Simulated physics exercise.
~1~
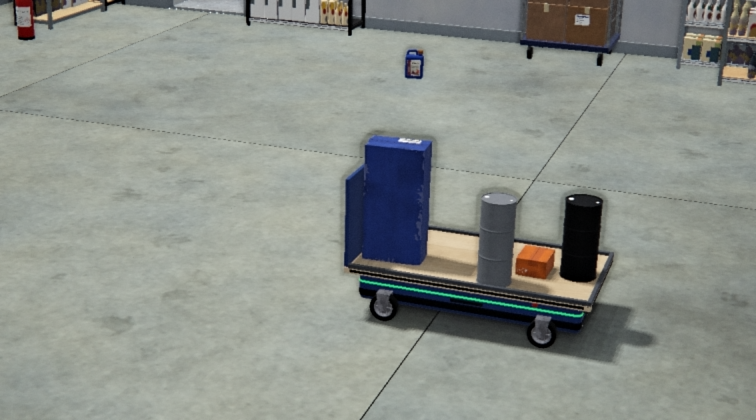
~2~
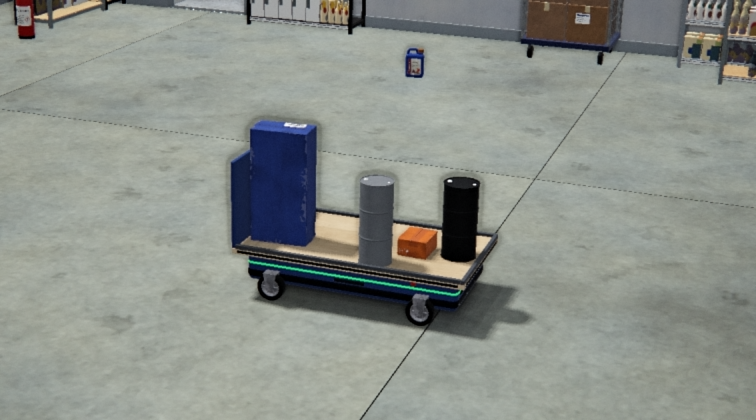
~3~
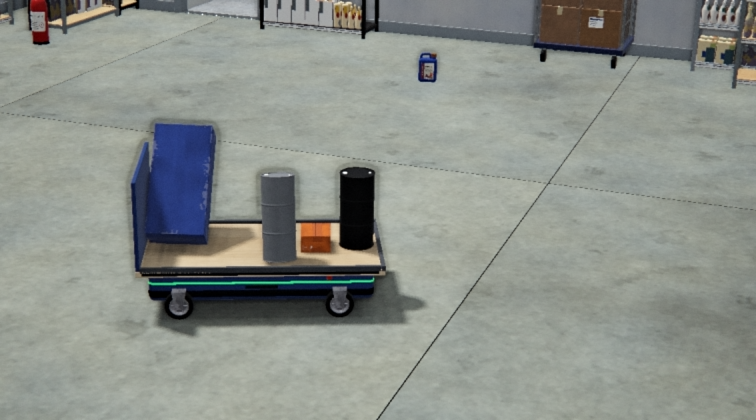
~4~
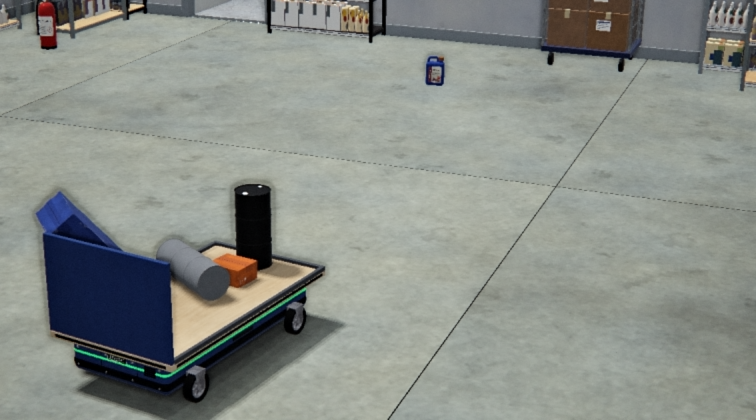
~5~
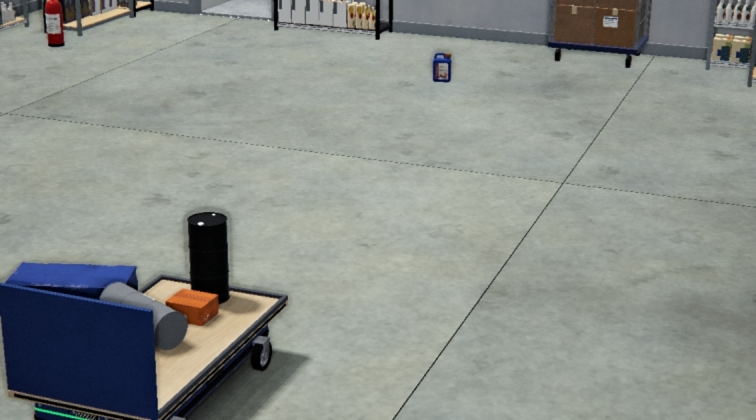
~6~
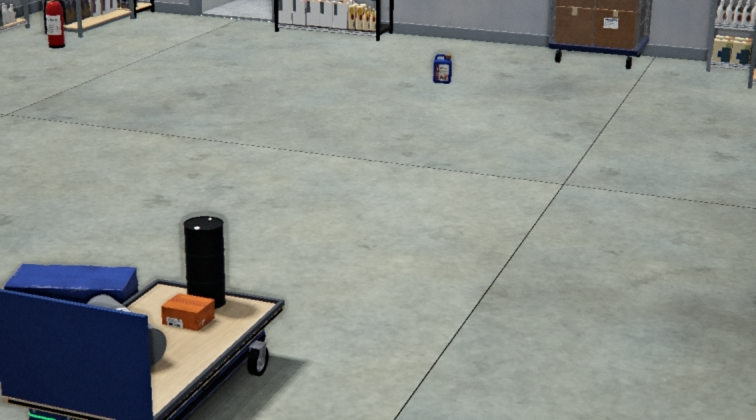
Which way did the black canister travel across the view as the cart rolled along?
The black canister travelled to the left, staying upright on the cart.
